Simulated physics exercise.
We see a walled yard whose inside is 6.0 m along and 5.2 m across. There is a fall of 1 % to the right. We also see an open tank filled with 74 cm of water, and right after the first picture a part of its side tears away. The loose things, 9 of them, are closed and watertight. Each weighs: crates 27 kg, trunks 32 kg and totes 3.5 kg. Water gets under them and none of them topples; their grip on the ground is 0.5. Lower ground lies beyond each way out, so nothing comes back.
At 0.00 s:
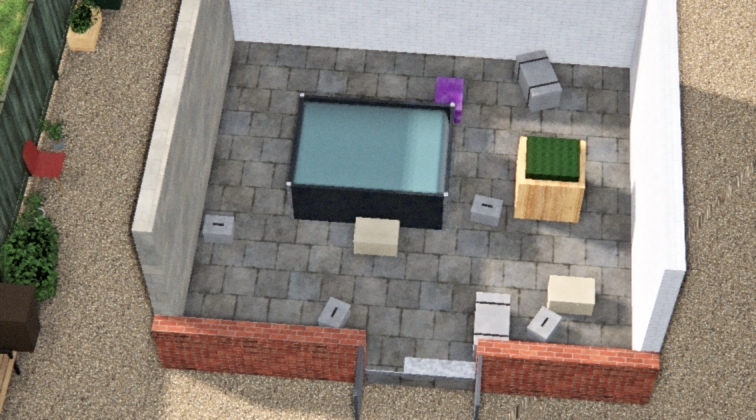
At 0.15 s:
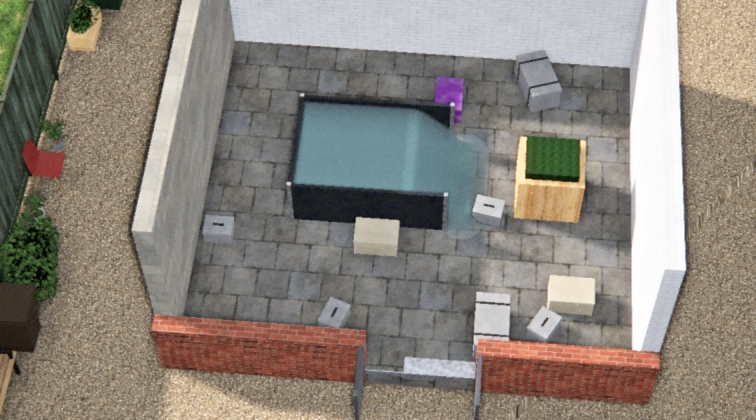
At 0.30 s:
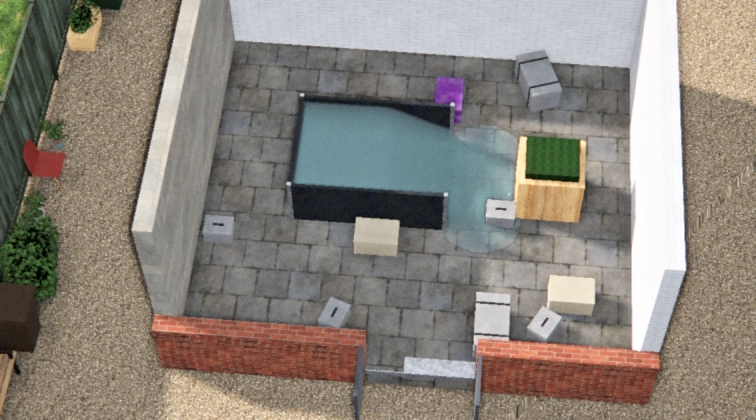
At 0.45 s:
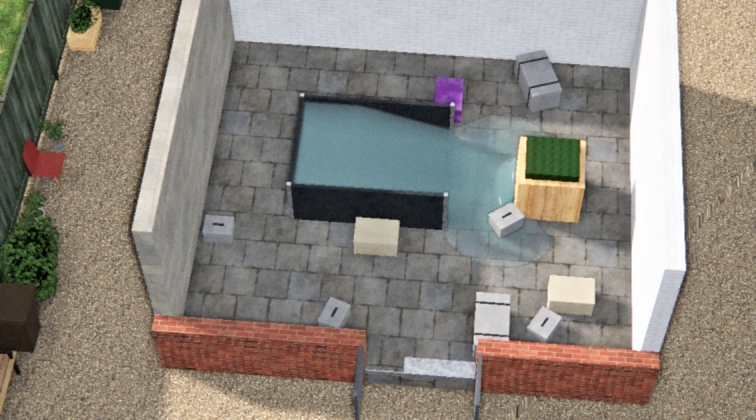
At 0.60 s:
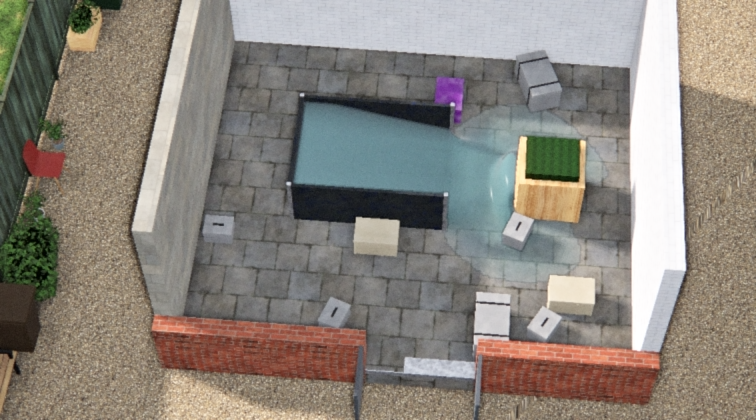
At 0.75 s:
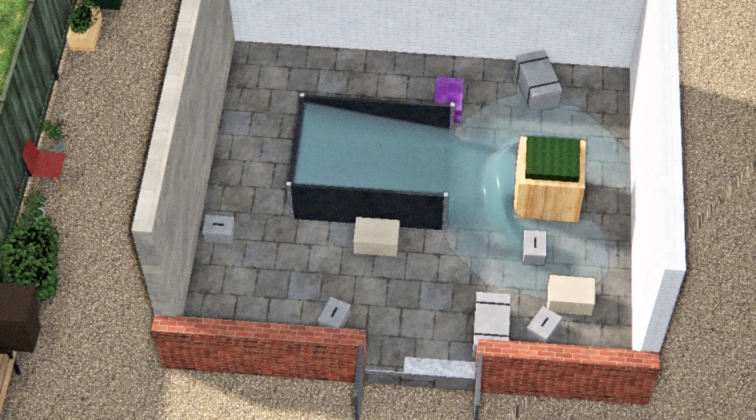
To begin with, a dark-sided tank of water stands in a paved, walled yard among scattered boxes. Its right side opens and water pours out, spreading across the paving and around the wooden planter. A small grey box slides right and then downward past the planter, turning, while the purple crate stays put.
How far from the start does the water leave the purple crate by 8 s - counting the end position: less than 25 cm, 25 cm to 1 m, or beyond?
Movement: Slight.
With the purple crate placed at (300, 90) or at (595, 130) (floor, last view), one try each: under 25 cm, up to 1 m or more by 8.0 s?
Nearly still; swept far.
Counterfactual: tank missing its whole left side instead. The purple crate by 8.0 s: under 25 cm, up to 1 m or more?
In that case the purple crate ends far away.
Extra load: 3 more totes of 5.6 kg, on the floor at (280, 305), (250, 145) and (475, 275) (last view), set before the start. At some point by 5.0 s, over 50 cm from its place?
Spot by spot, in turn: Falls short, falls short, exceeds it.
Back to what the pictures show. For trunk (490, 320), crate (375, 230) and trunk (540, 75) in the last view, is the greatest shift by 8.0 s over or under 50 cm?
The first topped the threshold, the second never reached the threshold, and the third topped the threshold.
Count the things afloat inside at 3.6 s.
I count 4.
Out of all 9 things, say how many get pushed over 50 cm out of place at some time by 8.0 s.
That comes to 6.
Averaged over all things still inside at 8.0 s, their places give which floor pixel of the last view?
Mean position: Approximately (407, 239).
After 1.6 s the purple crate is near (449, 93), 0.0 m from its start, aground; 0 of 9 are out; 2 afloat.
After 3.6 s the purple crate is near (449, 93), 0.0 m from its start, aground; 0 of 9 are out; 4 afloat.
After 5.6 s the purple crate is near (449, 93), 0.0 m from its start, aground; 0 of 9 are out; 3 afloat.
After 8.0 s the purple crate is near (449, 93), 0.0 m from its start, aground; 1 of 9 are out; 4 afloat.
